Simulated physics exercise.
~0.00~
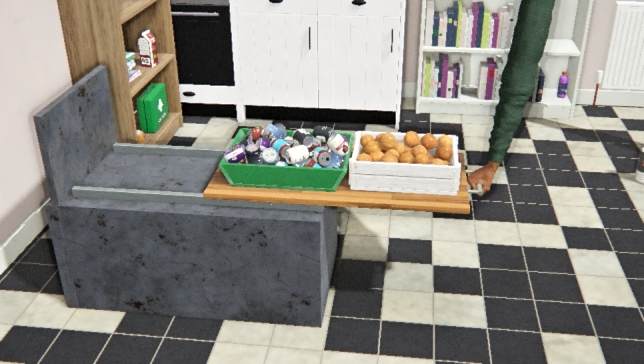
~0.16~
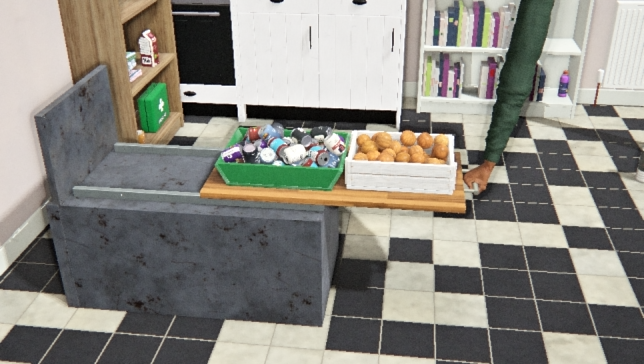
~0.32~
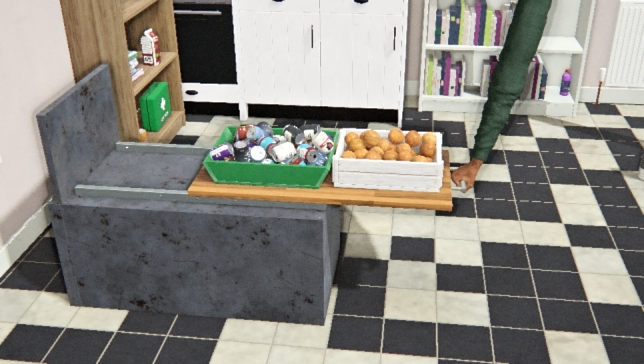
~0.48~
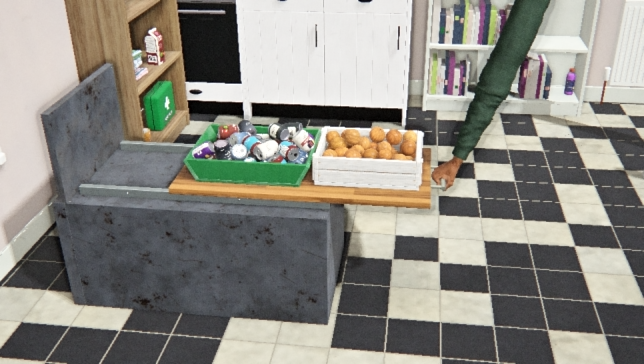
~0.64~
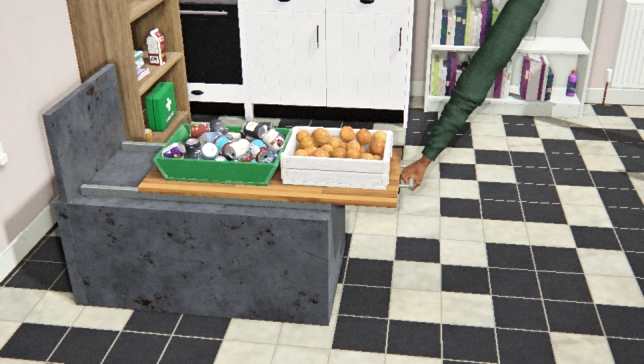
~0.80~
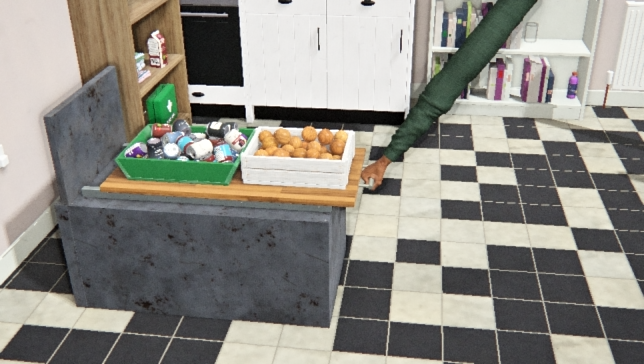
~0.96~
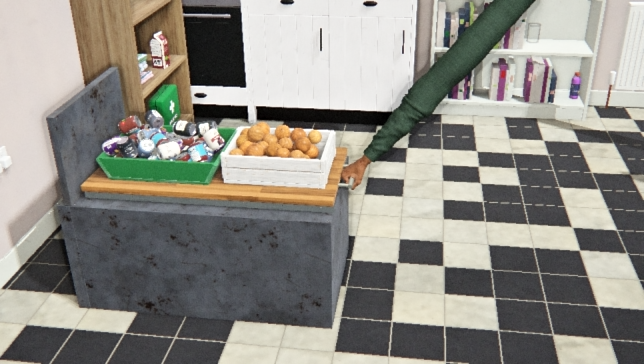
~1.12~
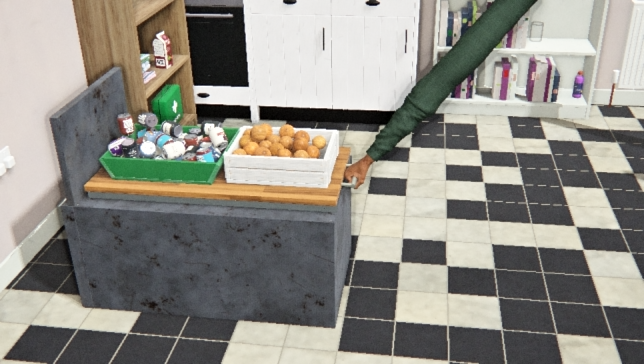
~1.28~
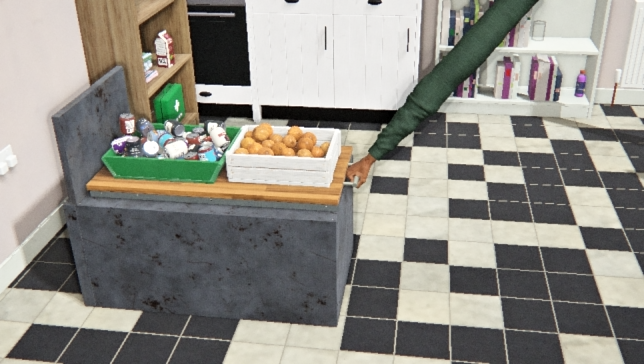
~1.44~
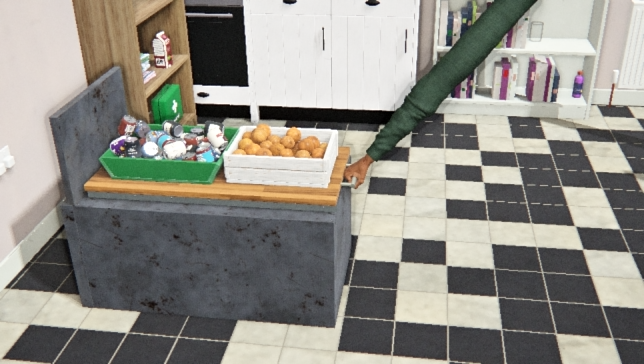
A wooden shelf carrying cans and onions slides left, pushed by a hand, and stops.
